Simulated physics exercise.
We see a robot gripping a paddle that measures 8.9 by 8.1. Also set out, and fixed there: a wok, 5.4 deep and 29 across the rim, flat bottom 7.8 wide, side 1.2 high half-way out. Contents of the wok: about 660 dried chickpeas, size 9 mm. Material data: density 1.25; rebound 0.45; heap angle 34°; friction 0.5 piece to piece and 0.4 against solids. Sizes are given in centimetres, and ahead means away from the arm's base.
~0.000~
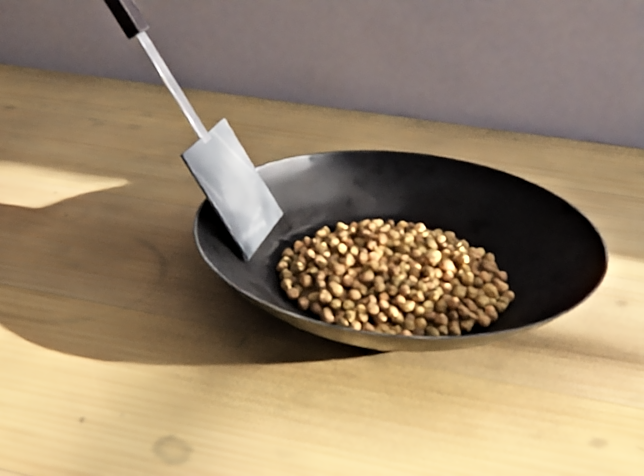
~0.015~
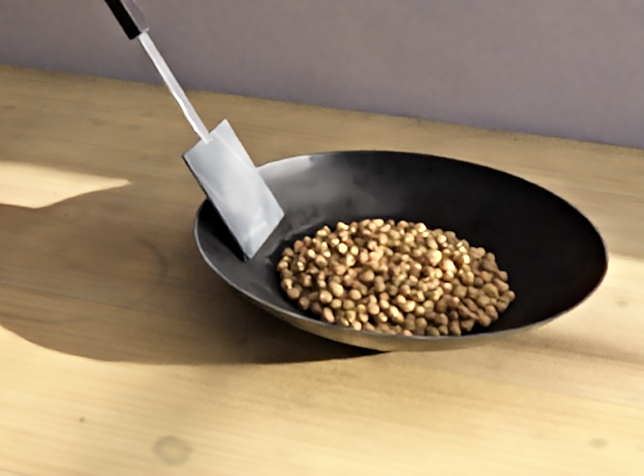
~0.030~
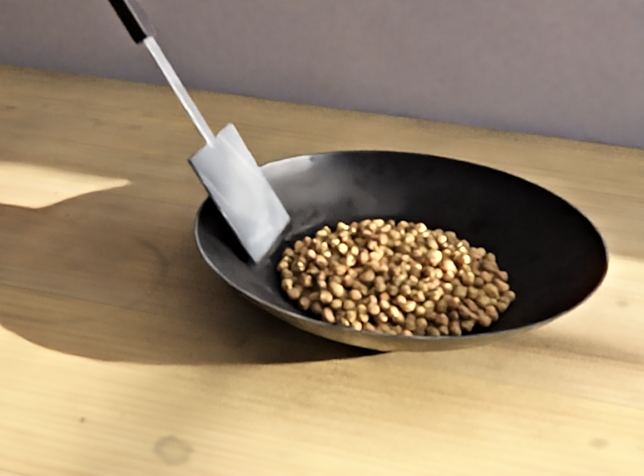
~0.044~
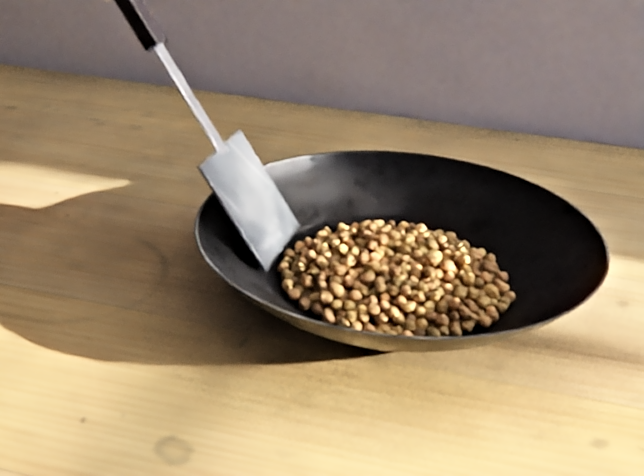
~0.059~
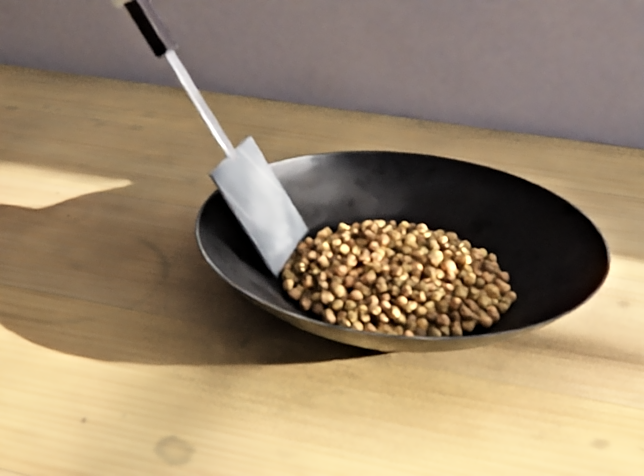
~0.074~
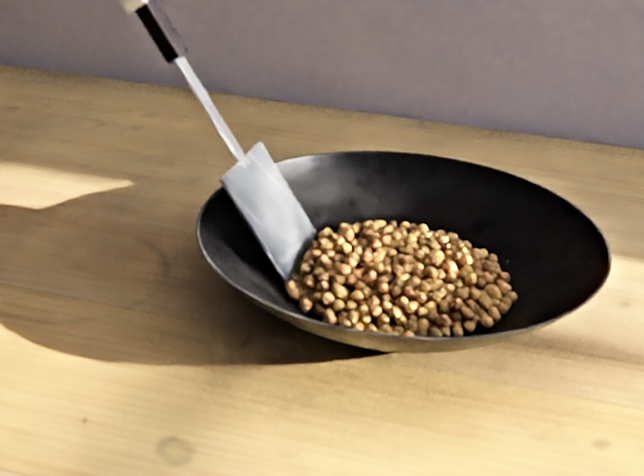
A metal paddle slides down and right inside a black wok, nudging the chickpeas slightly.
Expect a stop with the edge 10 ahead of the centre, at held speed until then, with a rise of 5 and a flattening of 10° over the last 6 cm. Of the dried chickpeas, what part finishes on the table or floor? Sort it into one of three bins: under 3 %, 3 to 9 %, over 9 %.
Bin: 3 to 9 %.
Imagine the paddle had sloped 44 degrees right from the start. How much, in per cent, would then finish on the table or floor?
Result, estimated: 5 %.
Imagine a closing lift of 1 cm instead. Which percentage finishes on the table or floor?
About 10 per cent.
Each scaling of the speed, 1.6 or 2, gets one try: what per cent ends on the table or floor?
20 and 30 %.
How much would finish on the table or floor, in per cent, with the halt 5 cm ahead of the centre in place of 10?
Roughly 0 %.
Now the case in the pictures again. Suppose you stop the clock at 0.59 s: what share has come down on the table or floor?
Share at that moment: Roughly 4 %.
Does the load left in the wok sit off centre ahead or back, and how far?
Roughly 4.5 centimetres ahead.
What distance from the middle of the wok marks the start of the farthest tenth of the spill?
Distance: Approx. 40 cm.
After 0.20 s, sloping 56°, highest piece 3 above the table; 657 in the wok.
After 0.33 s, sloping 53°, highest piece 6 above the table; 657 in the wok.
After 0.59 s, sloping 46°, highest piece 5 above the table; 625 in the wok, 30 on the table or floor, 2 on the blade or in flight.
After 1.64 s, sloping 46°, highest piece 5 above the table; 625 in the wok, 32 on the table or floor.
In the end, 625 in the wok, 32 on the table or floor. That is 5 % on the table or floor.
